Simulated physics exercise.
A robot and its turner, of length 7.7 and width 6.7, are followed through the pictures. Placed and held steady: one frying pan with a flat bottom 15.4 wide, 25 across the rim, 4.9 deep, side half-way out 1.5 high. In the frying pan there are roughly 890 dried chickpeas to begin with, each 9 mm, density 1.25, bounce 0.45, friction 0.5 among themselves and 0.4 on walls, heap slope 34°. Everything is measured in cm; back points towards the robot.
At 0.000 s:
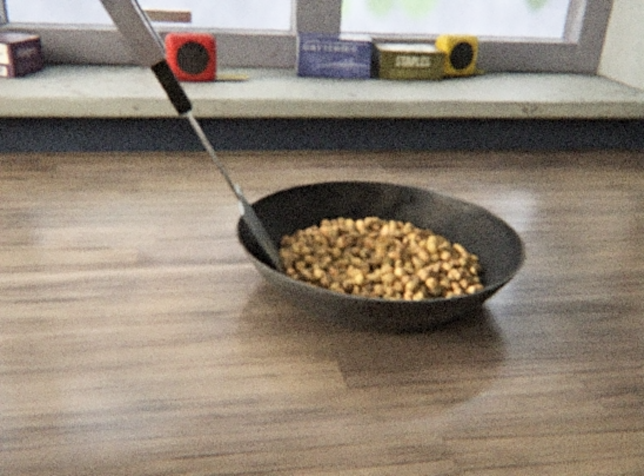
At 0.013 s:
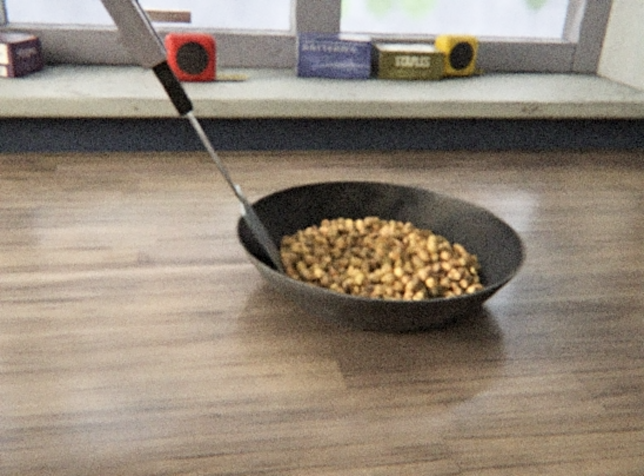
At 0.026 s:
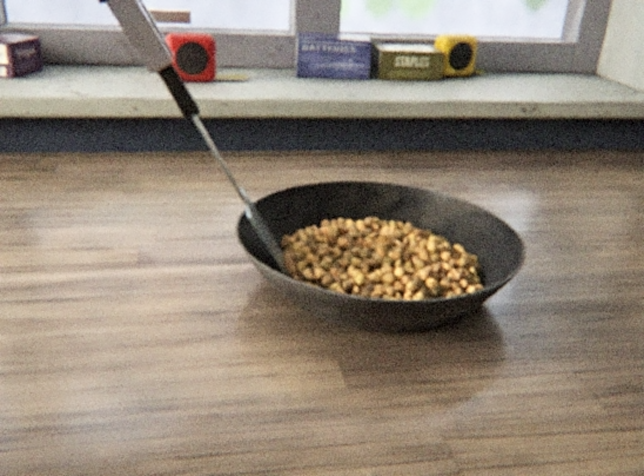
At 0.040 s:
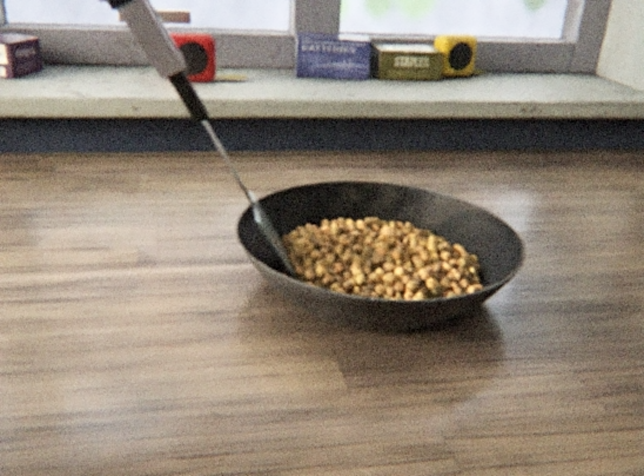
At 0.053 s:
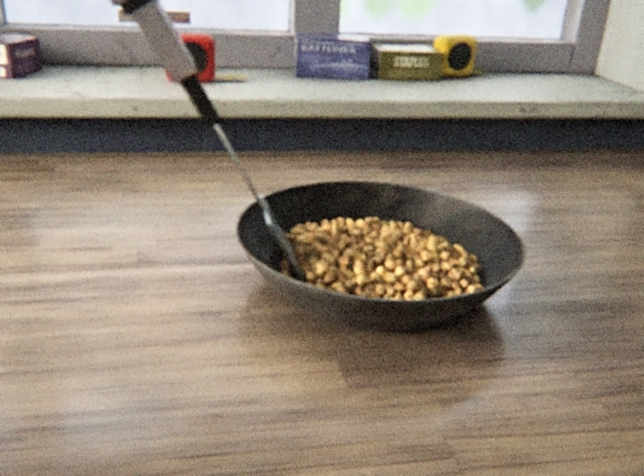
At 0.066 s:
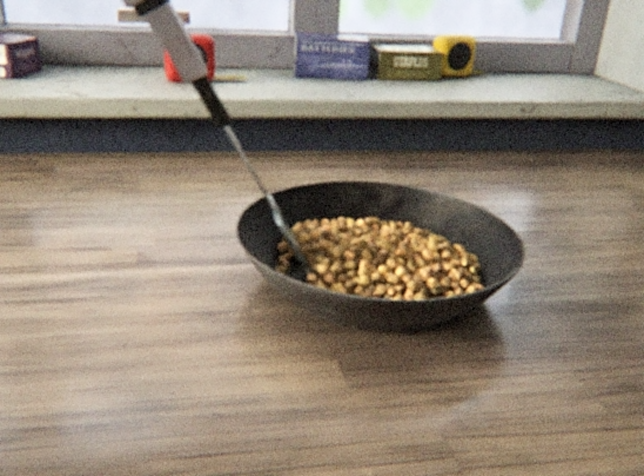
A turner slides slowly rightward into the heap of chickpeas in a dark frying pan.
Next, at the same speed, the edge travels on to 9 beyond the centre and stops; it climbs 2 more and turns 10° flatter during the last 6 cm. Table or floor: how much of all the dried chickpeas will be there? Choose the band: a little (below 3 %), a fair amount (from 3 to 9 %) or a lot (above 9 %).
It is a lot, above 9 %.
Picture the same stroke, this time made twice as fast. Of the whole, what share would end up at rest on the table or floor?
30 %.
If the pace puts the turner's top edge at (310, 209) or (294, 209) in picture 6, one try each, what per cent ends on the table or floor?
Roughly 30 per cent, then roughly 30 per cent.
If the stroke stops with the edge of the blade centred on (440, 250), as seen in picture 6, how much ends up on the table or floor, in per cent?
Around 0 percent ends on the table or floor.
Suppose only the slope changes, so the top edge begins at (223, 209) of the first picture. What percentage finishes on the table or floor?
I'd estimate around 15 per cent.
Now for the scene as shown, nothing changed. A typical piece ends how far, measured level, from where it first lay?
It comes out at about 3 cm.
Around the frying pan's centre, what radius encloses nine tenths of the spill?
I'd put it at about 30 centimetres.
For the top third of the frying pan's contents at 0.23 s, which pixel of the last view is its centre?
Near (445, 239).
After 0.15 s, sloping 61°, highest piece 8 above the table; 890 in the frying pan.
After 0.23 s, sloping 58°, highest piece 6 above the table; 890 in the frying pan.
After 0.48 s, sloping 51°, highest piece 6 above the table; 718 in the frying pan, 156 on the table or floor, 16 on the blade or in flight.
After 1.53 s, sloping 51°, highest piece 5 above the table; 718 in the frying pan, 172 on the table or floor.
In the end, 718 in the frying pan, 172 on the table or floor. That is 19 % on the table or floor.
